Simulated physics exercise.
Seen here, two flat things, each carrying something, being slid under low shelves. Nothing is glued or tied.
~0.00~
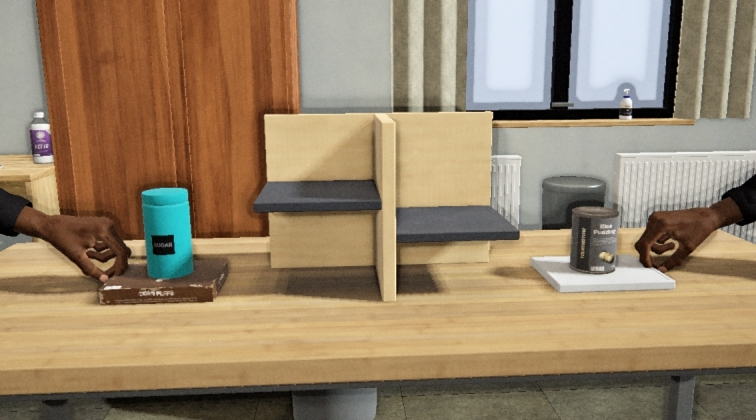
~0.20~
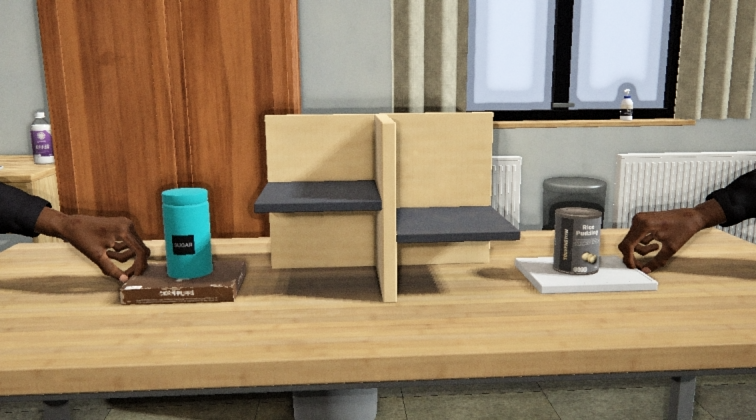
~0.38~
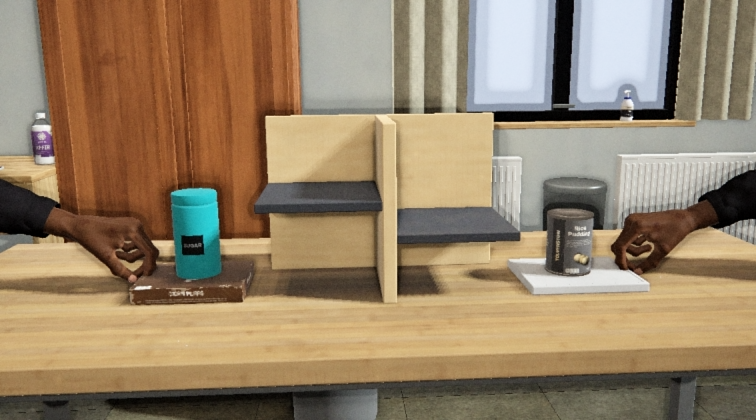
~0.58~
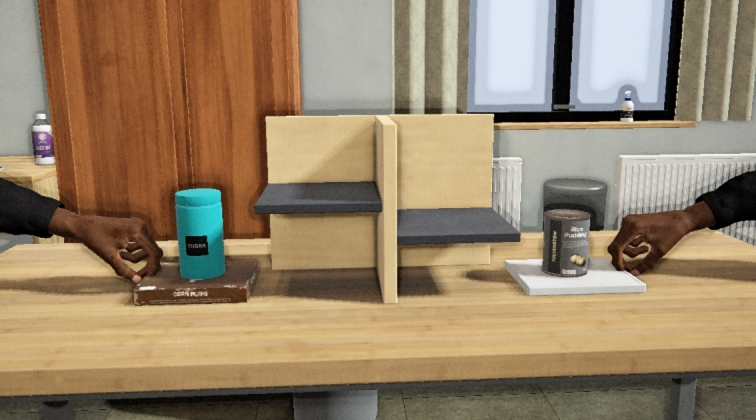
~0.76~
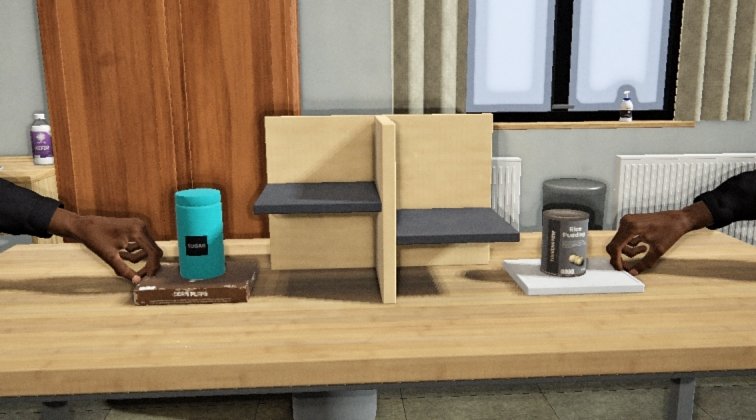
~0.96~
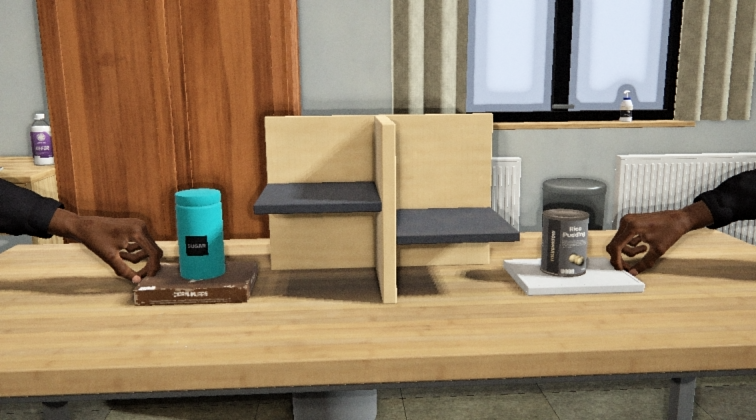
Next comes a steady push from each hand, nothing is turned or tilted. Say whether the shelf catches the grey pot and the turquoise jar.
In the end the grey pot strikes the shelf, the turquoise jar strikes the shelf.
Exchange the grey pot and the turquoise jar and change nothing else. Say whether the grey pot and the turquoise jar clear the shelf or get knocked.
The grey pot gets in clear; the turquoise jar is knocked back.
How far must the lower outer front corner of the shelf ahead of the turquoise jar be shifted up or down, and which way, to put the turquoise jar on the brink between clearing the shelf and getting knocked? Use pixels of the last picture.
About 12 pixels up.
After 2.18 s, grey pot pushed back on its carrier near (526, 244); turquoise jar tipped 25° from how it was near (250, 227).
After 2.64 s, grey pot pushed back on its carrier near (526, 243); turquoise jar on its side near (236, 253).
At rest (4.4 s), the grey pot gets scraped off its spot, near (520, 247); the turquoise jar gets scraped off its spot, near (234, 259).
